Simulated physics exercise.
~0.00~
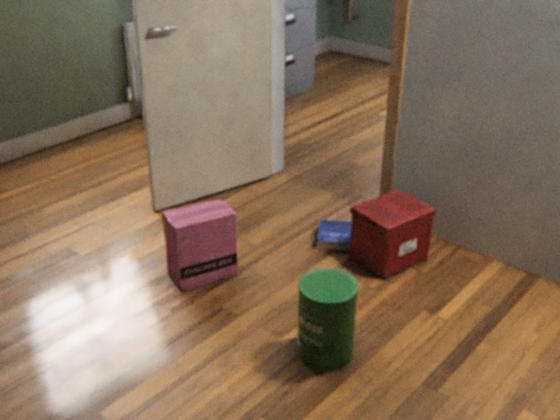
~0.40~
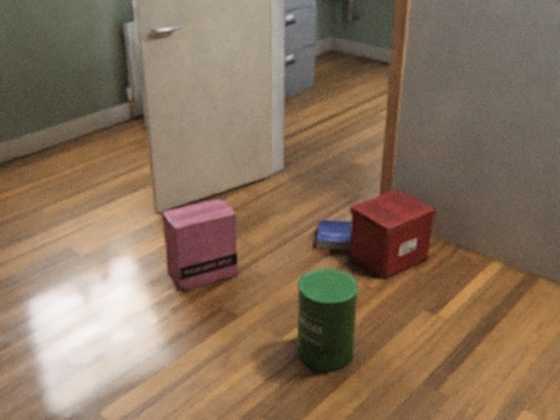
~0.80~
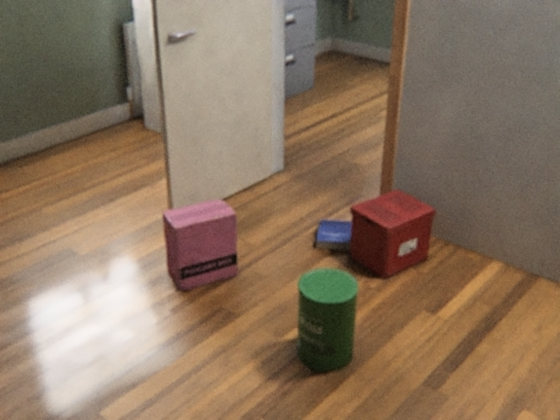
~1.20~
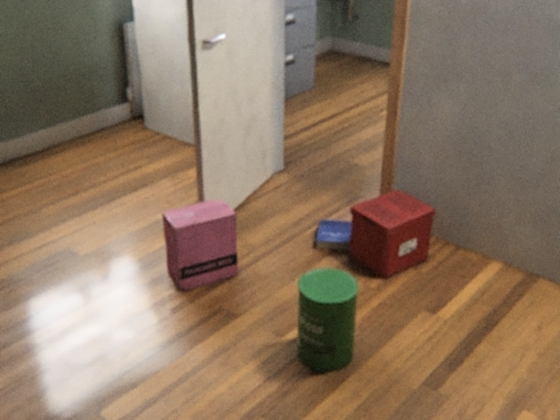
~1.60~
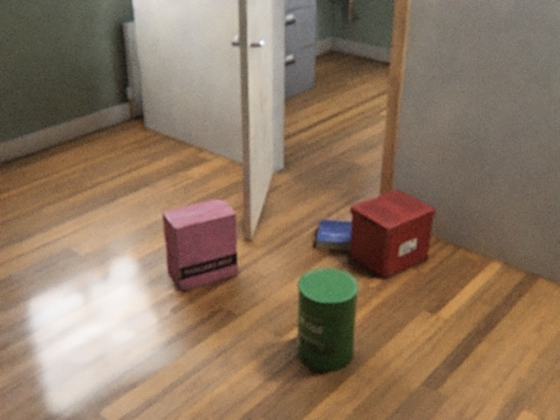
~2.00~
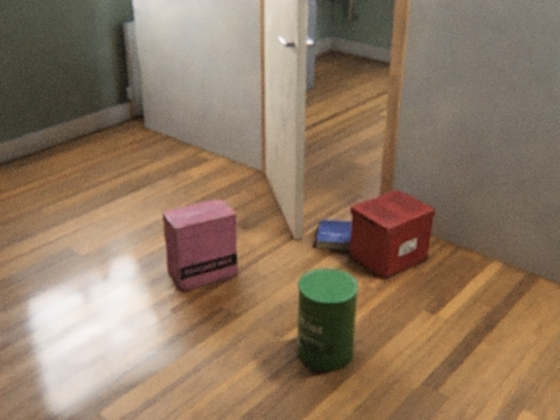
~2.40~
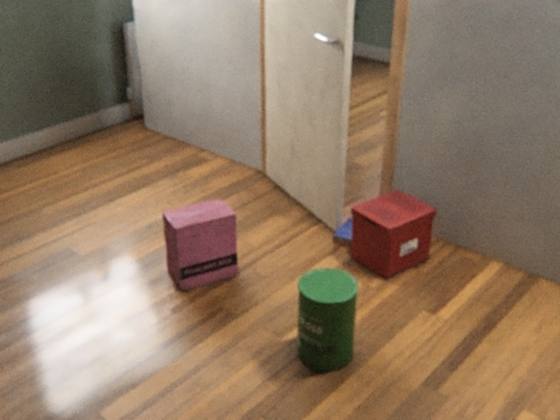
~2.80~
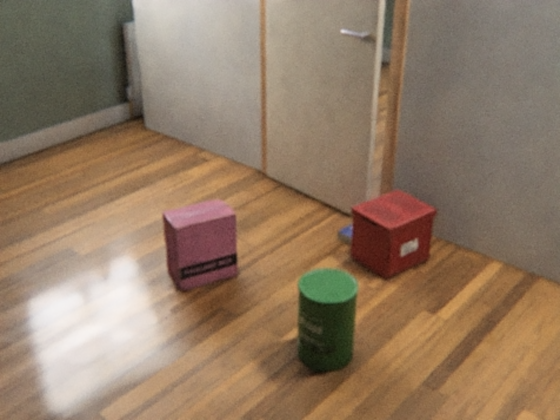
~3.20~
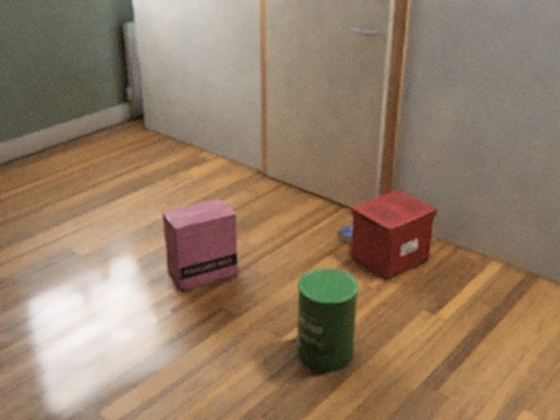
On a wooden floor, an open door swinging shut past a pink box and green pail, nudging a blue book beside a red tote.
